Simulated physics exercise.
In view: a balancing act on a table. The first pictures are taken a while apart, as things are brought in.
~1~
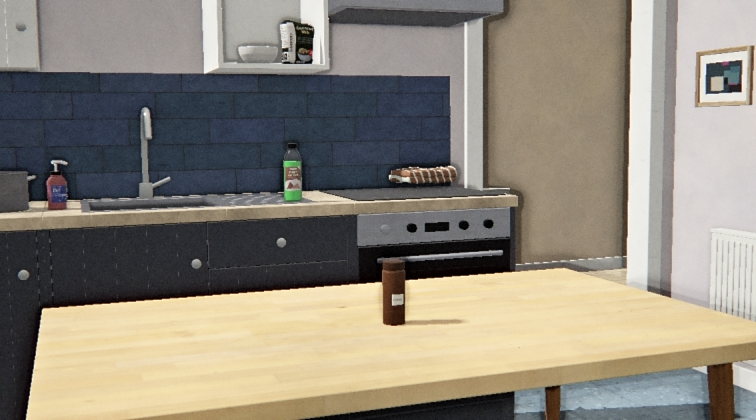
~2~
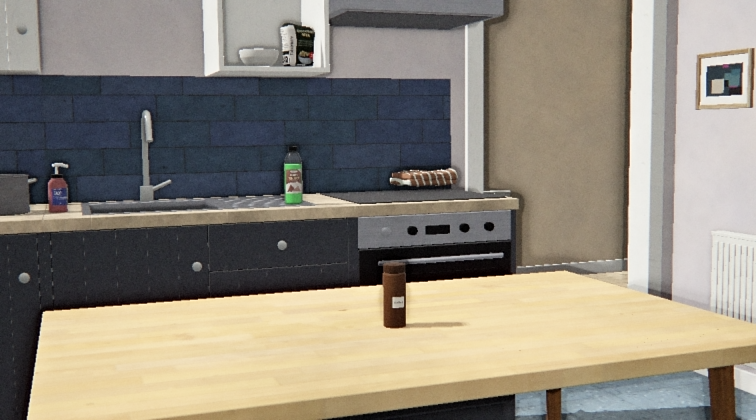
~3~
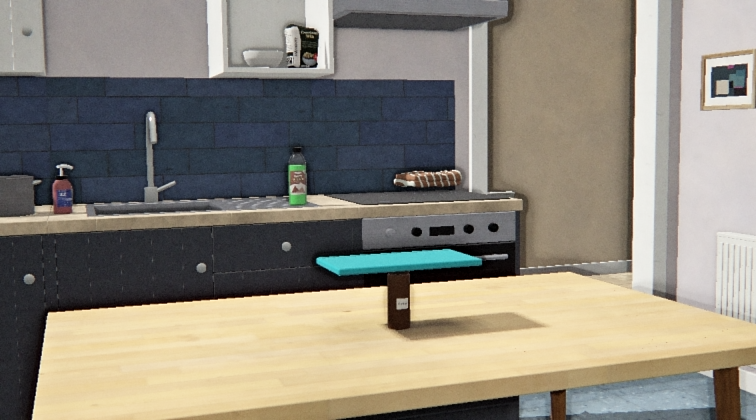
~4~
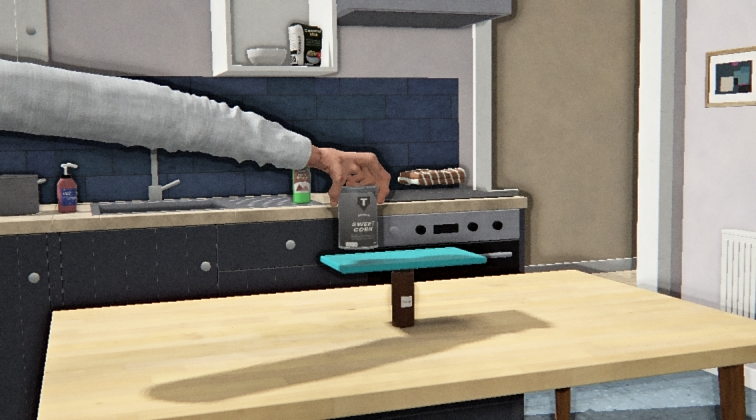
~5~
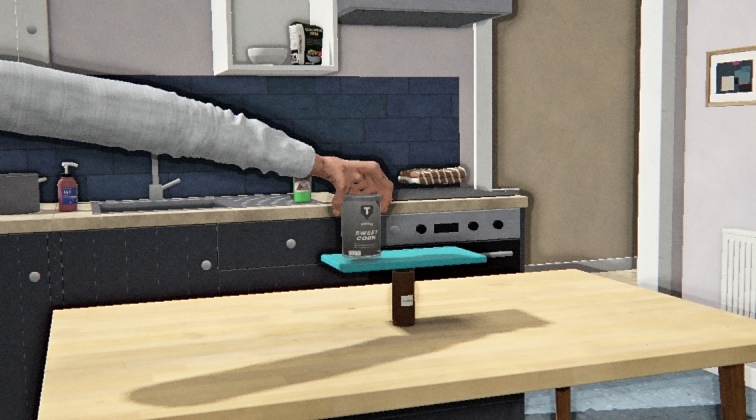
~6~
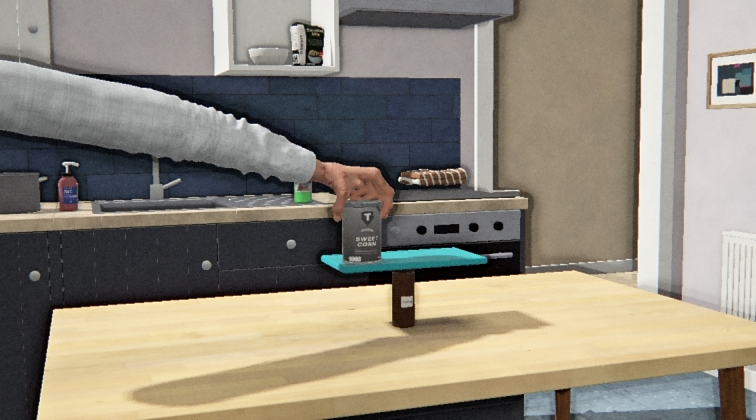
A hand in a grey sleeve reached in from the left and lowered a grey tin onto the left side of a turquoise board, which had appeared atop a brown shaker on the table.
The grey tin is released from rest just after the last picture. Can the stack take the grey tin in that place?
It gives way.
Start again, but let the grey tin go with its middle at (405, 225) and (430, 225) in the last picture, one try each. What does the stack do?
First try: It holds; second try: It comes apart.
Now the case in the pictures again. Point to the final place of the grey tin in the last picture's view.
Around (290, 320).
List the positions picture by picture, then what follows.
In the first picture, the last thing is not in view yet; brown shaker (394, 292).
In the second picture, the last thing is not in view yet; brown shaker (395, 295).
In the third picture, the last thing is not in view yet; brown shaker (399, 296).
In the fourth picture, still above its spot; grey tin (358, 217); brown shaker (403, 294).
In the fifth picture, still above its spot; grey tin (361, 225); brown shaker (403, 294).
In the sixth picture, set down, still held; grey tin (362, 232); brown shaker (403, 294).
Then, 0.30 s past the last view, grey tin now fallen; turquoise lid rocked 68° from its first pose.
Then, 0.50 s past the last view, turquoise lid on its side; brown shaker rocked 36° from its first pose.
Then, 0.90 s past the last view, brown shaker and turquoise lid now fallen.
Finally, fallen, brown shaker, turquoise lid and grey tin. Final places as the last picture's camera would see them, grey tin near (290, 320). The stack loses its balance.
